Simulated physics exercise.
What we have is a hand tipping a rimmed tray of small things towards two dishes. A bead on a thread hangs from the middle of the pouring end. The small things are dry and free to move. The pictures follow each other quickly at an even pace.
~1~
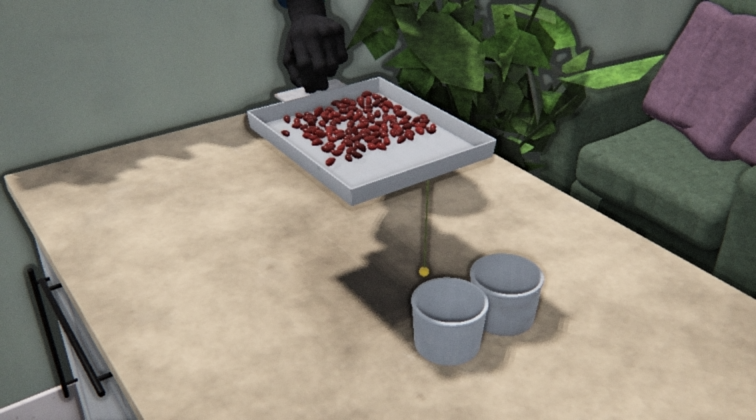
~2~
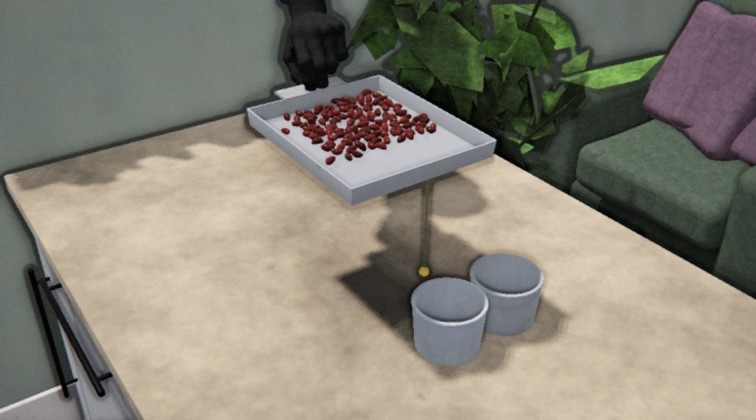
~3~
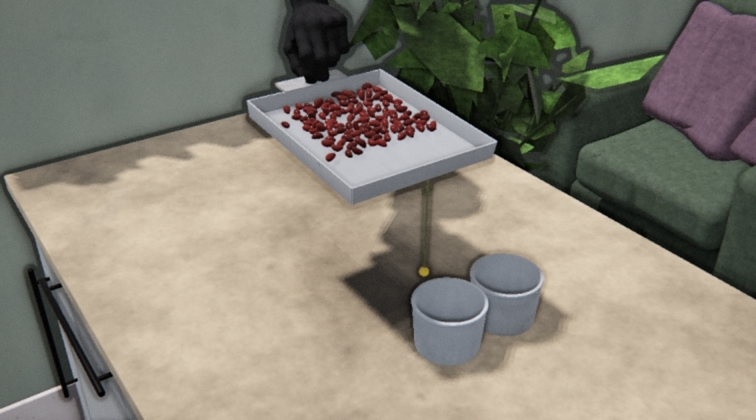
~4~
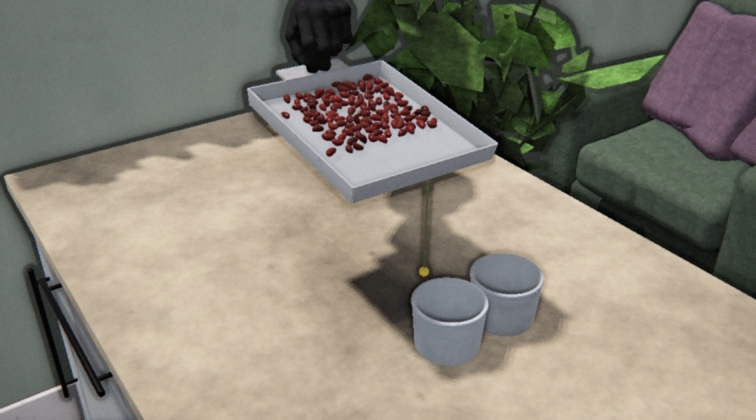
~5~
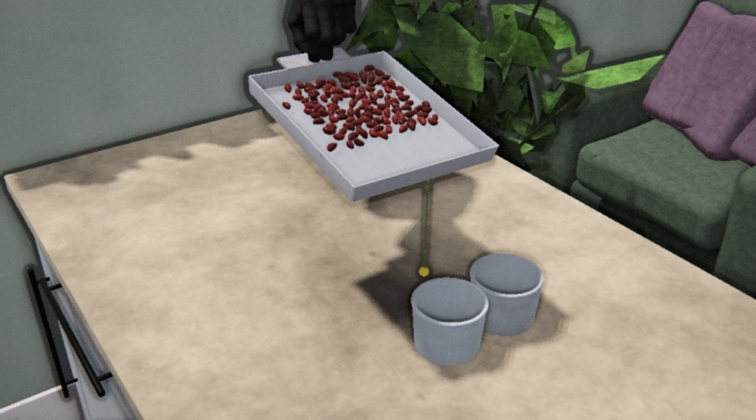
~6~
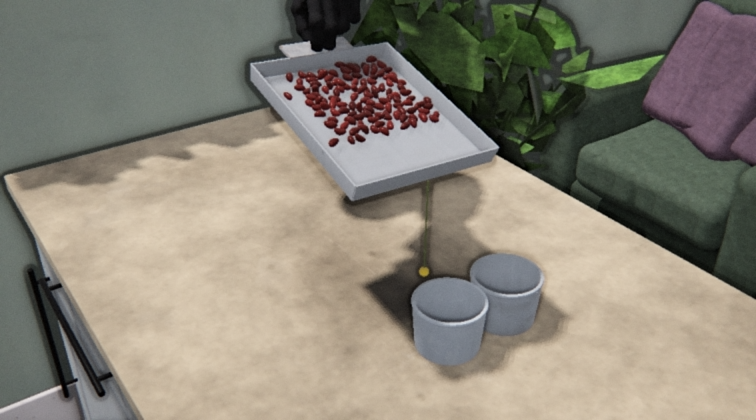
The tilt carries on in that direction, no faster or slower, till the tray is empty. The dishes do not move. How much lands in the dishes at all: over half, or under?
The two hold more than half of the load.
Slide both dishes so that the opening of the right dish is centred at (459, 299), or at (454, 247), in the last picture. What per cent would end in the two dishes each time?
The first gives 30 %, the second 0 %.
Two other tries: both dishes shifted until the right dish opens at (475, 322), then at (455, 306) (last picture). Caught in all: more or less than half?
The first try: The smaller part. The second: Below a half.
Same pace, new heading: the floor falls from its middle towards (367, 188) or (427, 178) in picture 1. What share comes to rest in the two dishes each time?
In turn 0 and 60 in a hundred.
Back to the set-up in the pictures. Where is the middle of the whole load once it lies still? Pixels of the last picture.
Roughly at (498, 314).
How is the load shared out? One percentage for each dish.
For the left dish some 30 %, for the right dish some 60 %.
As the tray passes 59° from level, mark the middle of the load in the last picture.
Near (444, 142).
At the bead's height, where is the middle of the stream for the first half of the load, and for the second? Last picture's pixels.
The first part at (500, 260); the rest at (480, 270).
Just after the last frame, tray tipped steeply; almost all on the tray; just a few in the air.
A moment on, tray tipped right over; the larger part on the tray; just a few in the left dish; about a tenth in the right dish; just a few outside both; about a tenth in the air.
Further on, tray tipped past a quarter turn; roughly a quarter in the left dish; roughly two thirds in the right dish; about a tenth outside both.
When it is over, tray tipped past a quarter turn; roughly a quarter in the left dish; roughly two thirds in the right dish; about a tenth outside both.
